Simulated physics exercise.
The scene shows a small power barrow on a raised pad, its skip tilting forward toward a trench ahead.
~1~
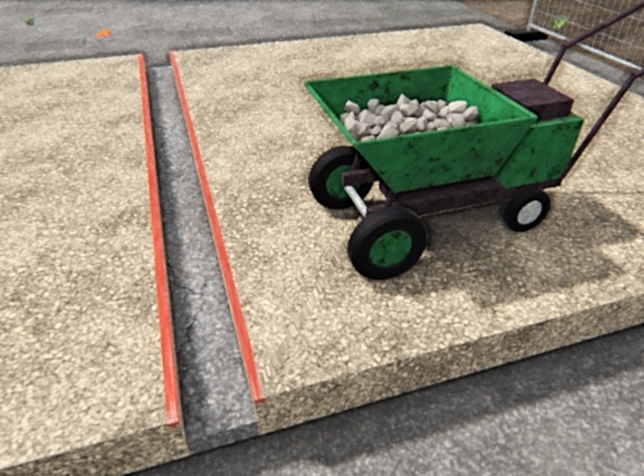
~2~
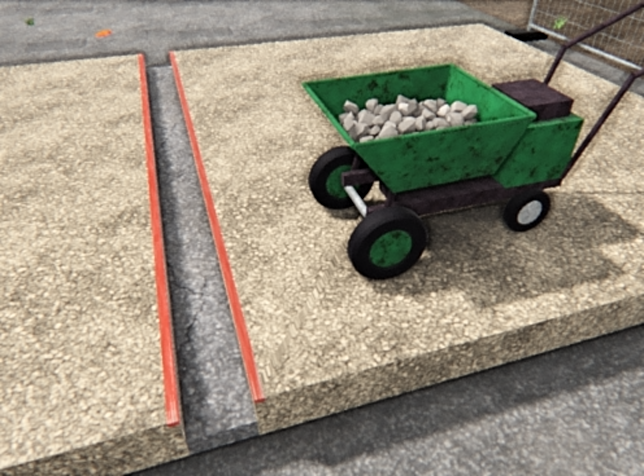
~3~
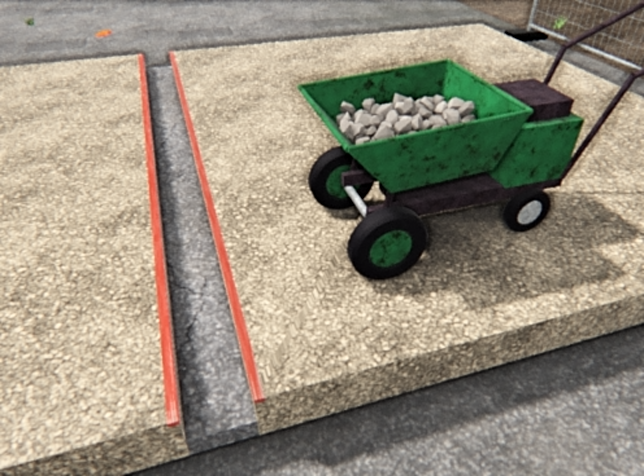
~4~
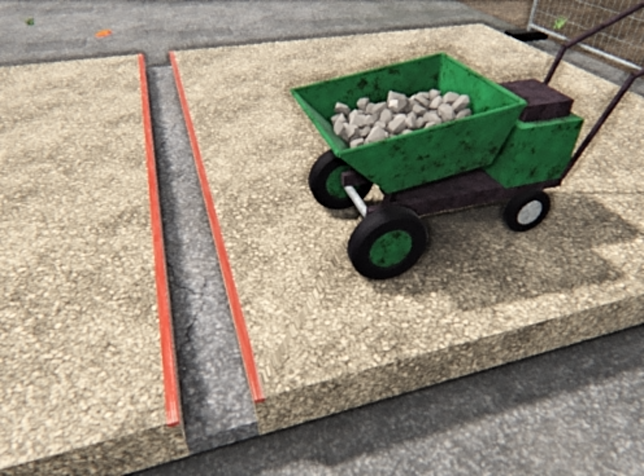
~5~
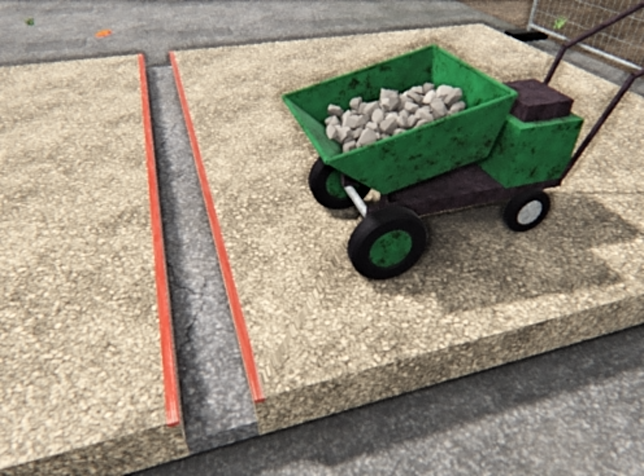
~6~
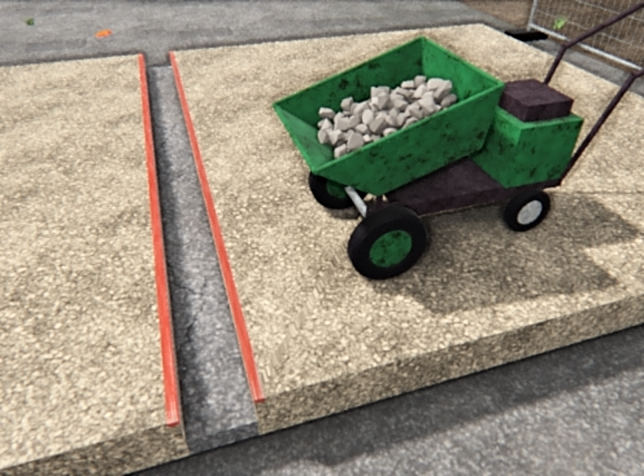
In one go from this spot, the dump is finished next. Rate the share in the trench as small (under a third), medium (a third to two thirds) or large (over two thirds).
Medium.
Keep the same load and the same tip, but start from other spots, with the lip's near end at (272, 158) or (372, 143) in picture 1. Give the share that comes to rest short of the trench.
Try 1 about 0 %, try 2 about 20 %.
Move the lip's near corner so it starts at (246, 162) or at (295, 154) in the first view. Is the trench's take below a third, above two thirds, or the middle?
First: Less than a third. Second: Above two thirds.
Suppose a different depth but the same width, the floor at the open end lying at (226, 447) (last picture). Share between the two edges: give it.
60 %, roughly.
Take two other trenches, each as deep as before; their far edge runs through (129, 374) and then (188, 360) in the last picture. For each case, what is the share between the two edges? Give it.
Roughly 60 % and 50 %.
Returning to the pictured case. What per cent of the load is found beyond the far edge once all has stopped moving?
Near 0 in every hundred.
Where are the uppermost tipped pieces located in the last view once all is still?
The peak ends up near (228, 251).
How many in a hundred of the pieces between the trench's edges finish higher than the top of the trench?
My best guess is some 5 per cent.
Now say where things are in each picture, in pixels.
In the first picture, lip of the skip near (356, 145), level; top of the load near (411, 126), broken stones; first edge of the trench near (246, 346); far edge near (168, 365), the trench under half as wide as the skip, and about half as deep as wide.
In the second picture, lip of the skip near (354, 146), level; top of the load near (410, 125).
In the third picture, lip of the skip near (348, 149), tipped barely; top of the load near (417, 121).
In the fourth picture, lip of the skip near (339, 155), tipped a little; top of the load near (429, 120).
In the fifth picture, lip of the skip near (328, 162), tipped a little; top of the load near (422, 117).
In the sixth picture, lip of the skip near (315, 172), tipped clearly; top of the load near (416, 109); first edge of the trench near (246, 346); far edge near (168, 365).
Shortly afterwards, skip tipped steeply; the whole lot in the skip.
Next, skip tipped right over; the bulk in the skip; a little short of the trench; a little in or heaped over the trench.
Some moments later, skip tipped right over; near a quarter in the skip; near a quarter short of the trench; near half in or heaped over the trench.
In the end, skip tipped right over; near a quarter in the skip; near a quarter short of the trench; near half in or heaped over the trench; none at all beyond it.
